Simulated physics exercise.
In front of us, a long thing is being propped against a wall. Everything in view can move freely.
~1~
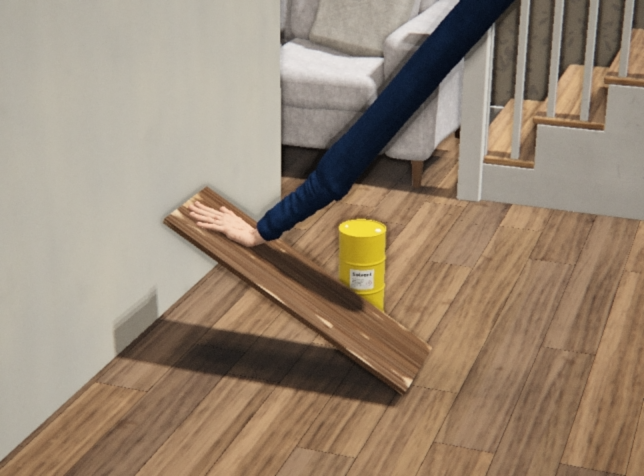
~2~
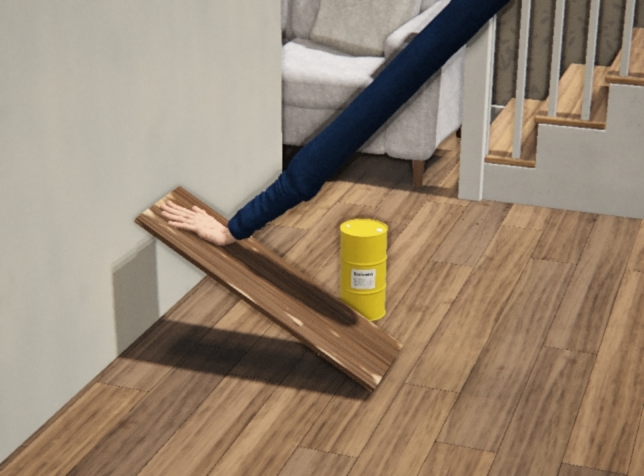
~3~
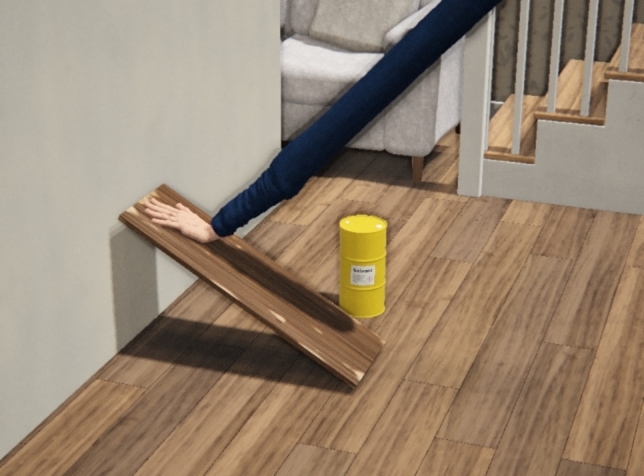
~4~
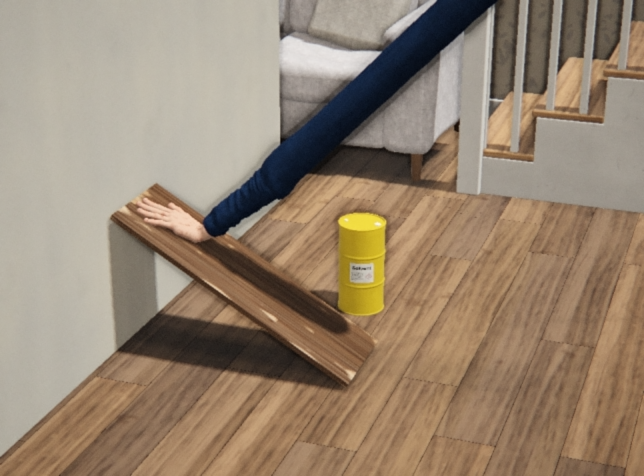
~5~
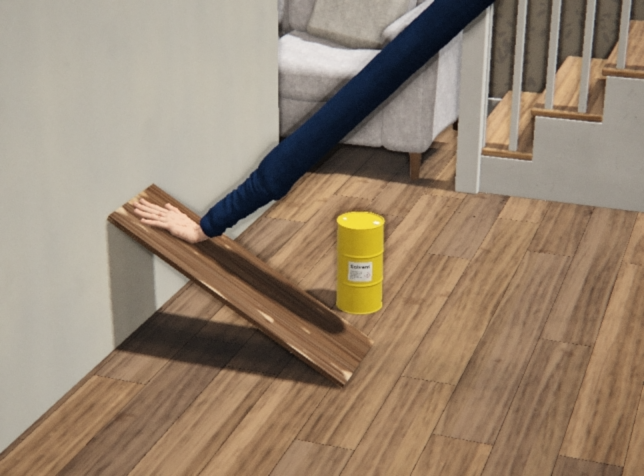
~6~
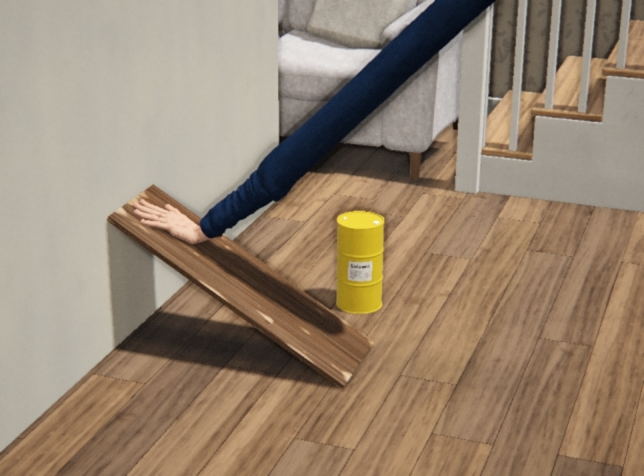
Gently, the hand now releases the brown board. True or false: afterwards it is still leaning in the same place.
False.
Then, 0.70 s later than the last frame, brown board leaning 8° more than when let go near (252, 301).
Then, 0.90 s later than the last frame, brown board leaning 26° more than when let go near (262, 341).
When it is over, moved from the start, brown board; yellow canister as before. End places, in pixels of the last picture, brown board near (263, 349). The board gives way.
